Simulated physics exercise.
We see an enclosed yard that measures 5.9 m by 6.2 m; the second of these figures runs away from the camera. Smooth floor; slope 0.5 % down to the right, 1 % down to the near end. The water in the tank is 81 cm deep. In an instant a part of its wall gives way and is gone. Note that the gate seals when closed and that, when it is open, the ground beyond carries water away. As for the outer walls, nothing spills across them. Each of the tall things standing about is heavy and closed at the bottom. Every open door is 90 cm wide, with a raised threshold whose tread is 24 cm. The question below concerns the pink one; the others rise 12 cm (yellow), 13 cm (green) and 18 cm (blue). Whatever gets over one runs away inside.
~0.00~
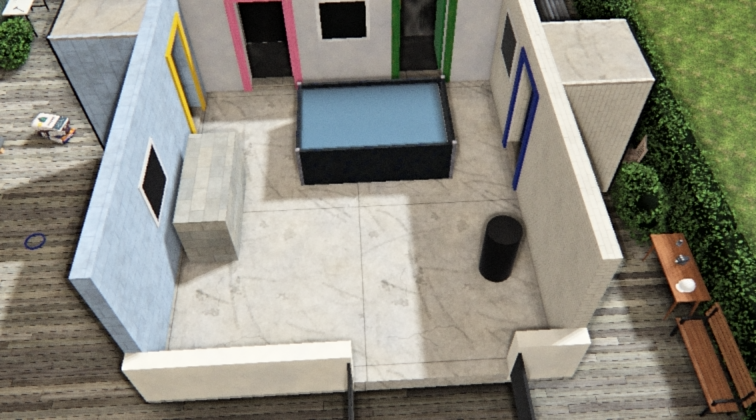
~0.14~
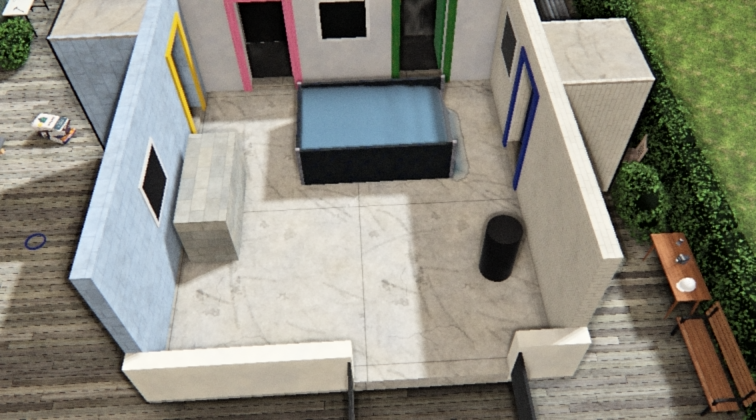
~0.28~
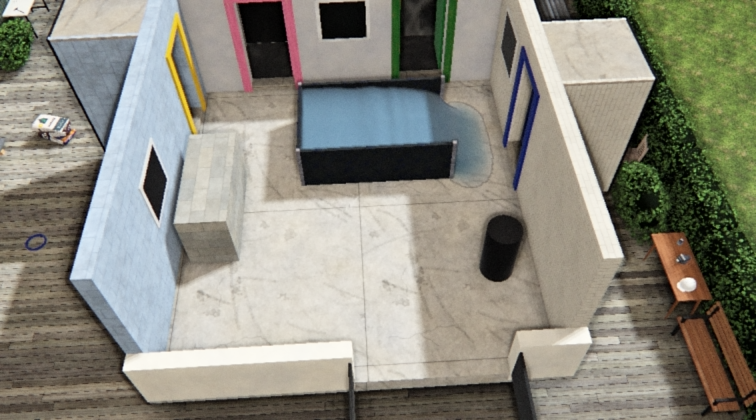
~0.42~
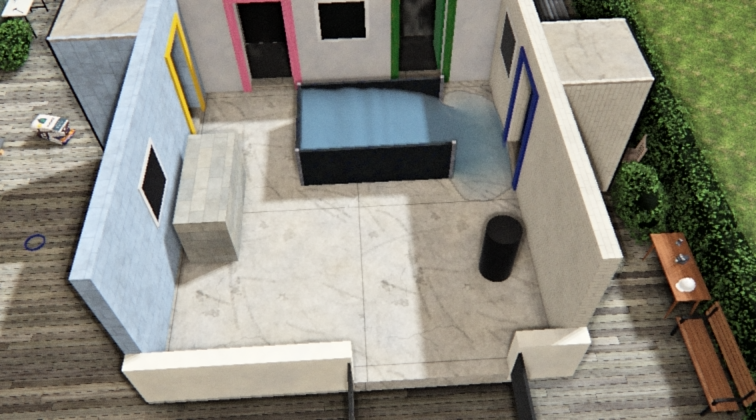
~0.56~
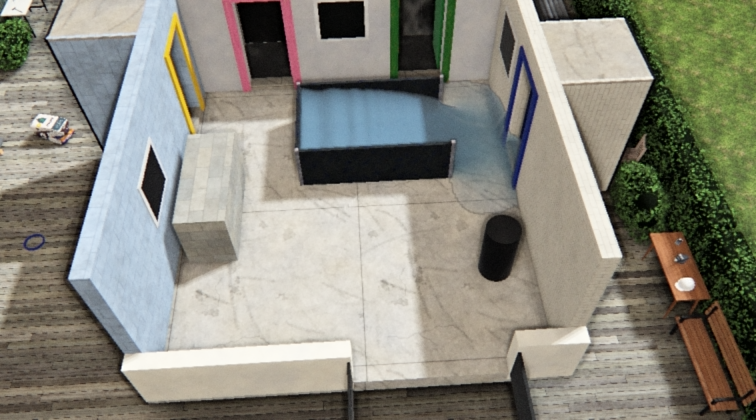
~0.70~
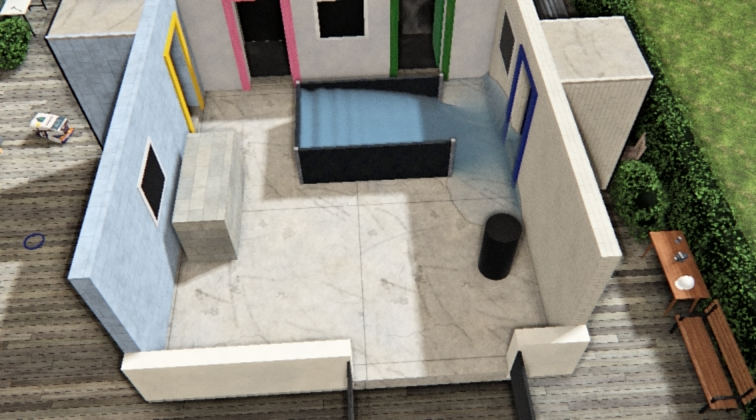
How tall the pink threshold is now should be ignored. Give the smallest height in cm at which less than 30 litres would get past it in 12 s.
Close to 6.5 cm is just enough.
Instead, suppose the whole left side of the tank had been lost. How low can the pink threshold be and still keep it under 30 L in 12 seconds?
I'd say close to 17 cm.
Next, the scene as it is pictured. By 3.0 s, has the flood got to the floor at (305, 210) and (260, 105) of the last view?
Note: Point one not yet reached; point two reached.
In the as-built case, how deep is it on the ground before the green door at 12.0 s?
About 7.5 cm.
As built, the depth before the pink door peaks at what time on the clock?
Around 3.8 s, give or take.
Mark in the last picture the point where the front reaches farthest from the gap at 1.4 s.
Pixel close to (539, 321).
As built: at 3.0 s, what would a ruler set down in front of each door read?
In cm - yellow: 12, green: 19, pink: 7, blue: 31.
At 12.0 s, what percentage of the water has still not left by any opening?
Around 66 percent is still there.
After 1.4 s water covers 15 % of the floor, deepest (62 cm) near (484, 86); it has not reached the pink door.
After 3.0 s water covers 55 % of the floor, deepest (38 cm) near (547, 353); 7 cm at the pink door, 0 litres in over its 11 cm threshold.
After 12.0 s water covers 95 % of the floor, deepest (17 cm) near (547, 353); 7 cm at the pink door, 1 litre in over its 11 cm threshold.
At the pink door as built, the water arrived by 2.5 s and peaked near 12 cm at 3.8 s.
With a threshold of 5 cm, 55 litres would have come in within the 12 s; with 7 cm, 22 litres. So under 30 litres takes about 6.5 cm.
